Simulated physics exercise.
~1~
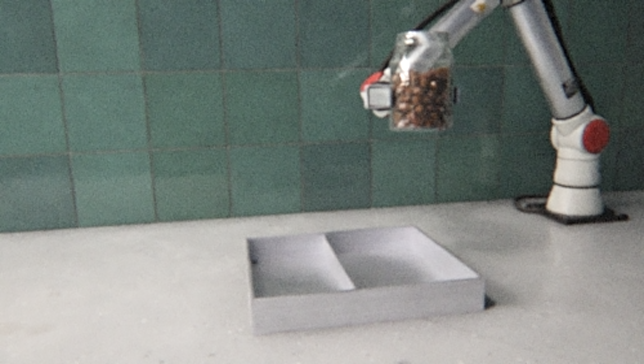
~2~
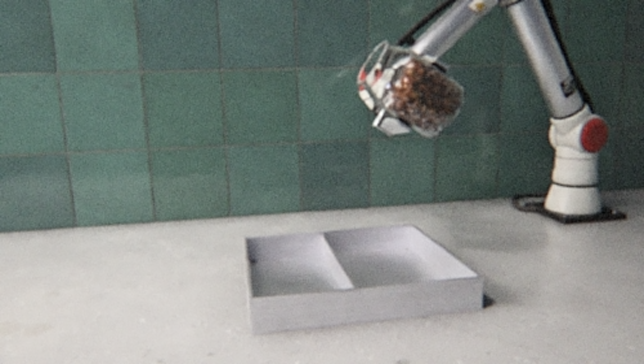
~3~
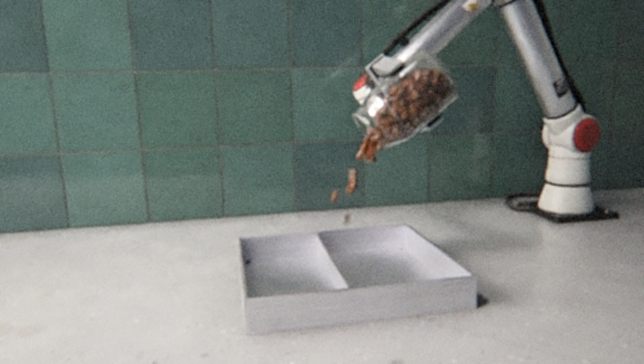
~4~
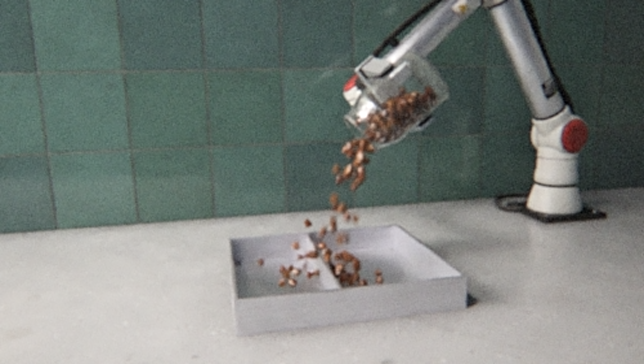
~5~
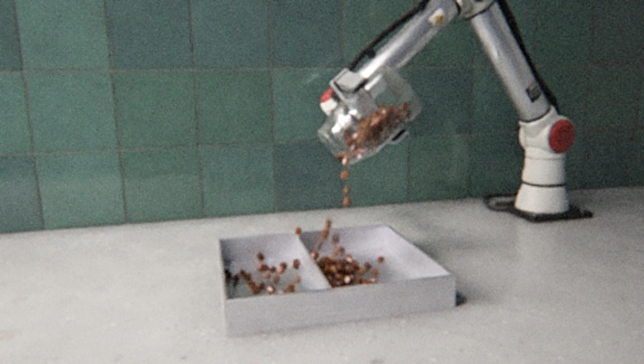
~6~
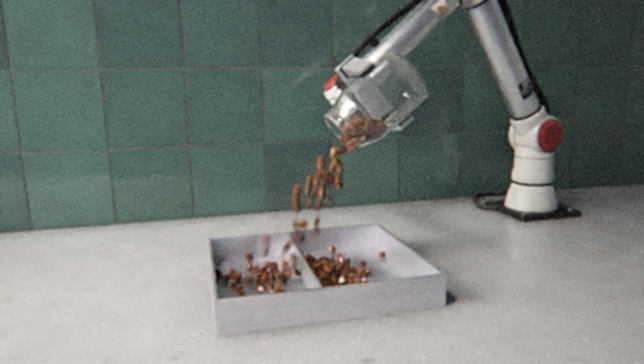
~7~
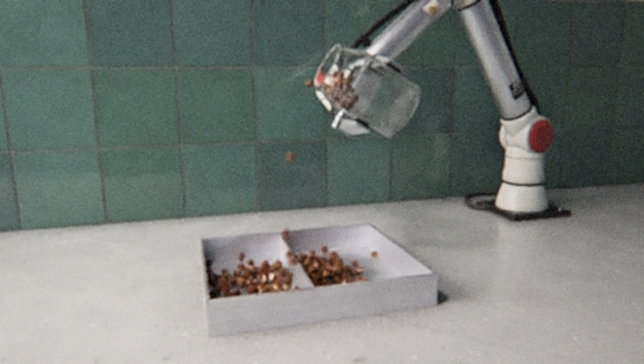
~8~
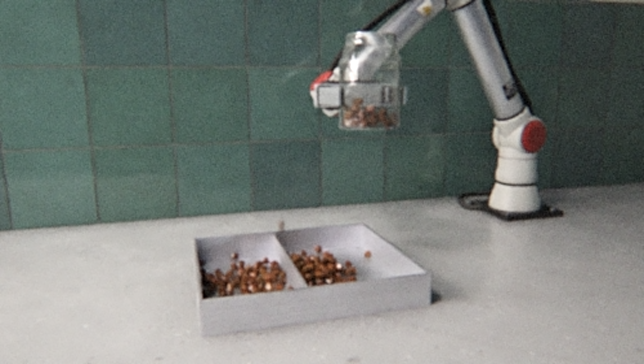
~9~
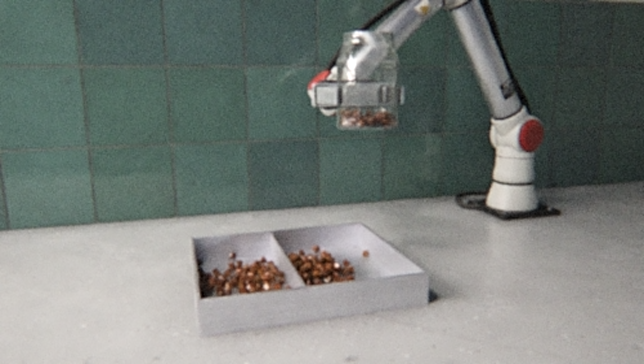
At the start, a robot arm holds a clear jar of brown pellets upright above a pale, shallow tray divided by a wall, in front of green tiles. The arm tips the jar to the left until its mouth points downward, and the first few pellets drop out. A thicker stream then pours onto the tray, scattering pellets on both sides of the divider. The flow thins, then surges again before the arm turns the jar back up, with a few last pellets falling. Finally, the jar is held upright with some pellets still inside, while heaps lie in both compartments.
